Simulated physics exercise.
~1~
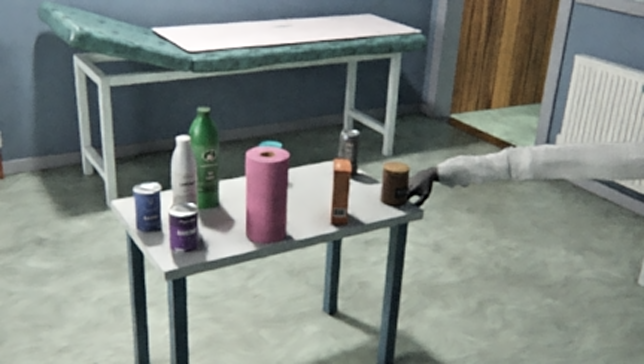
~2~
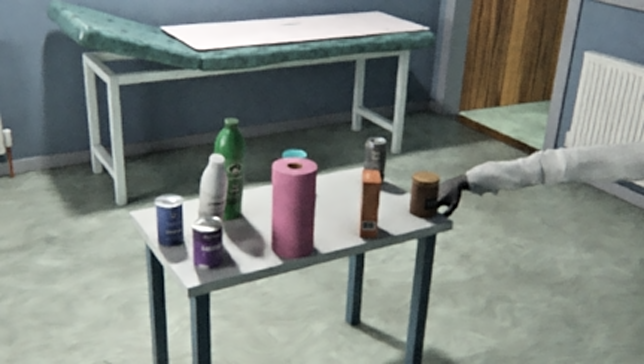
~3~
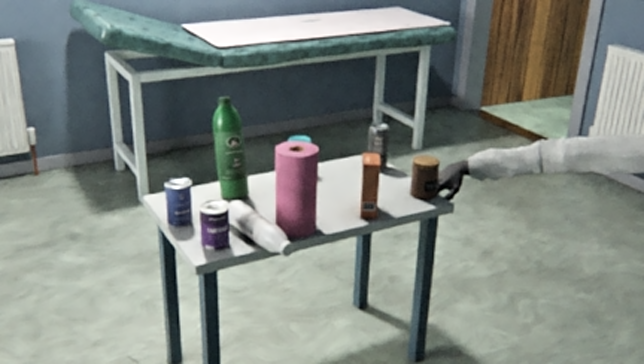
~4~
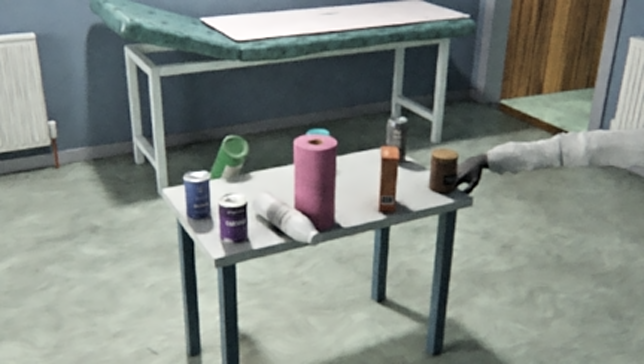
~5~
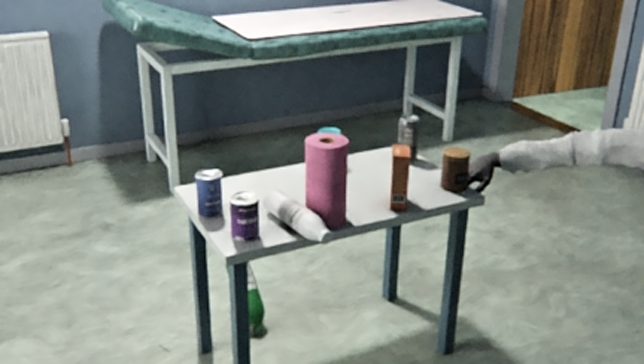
A green bottle tips off a jolted side table after a white bottle topples over.
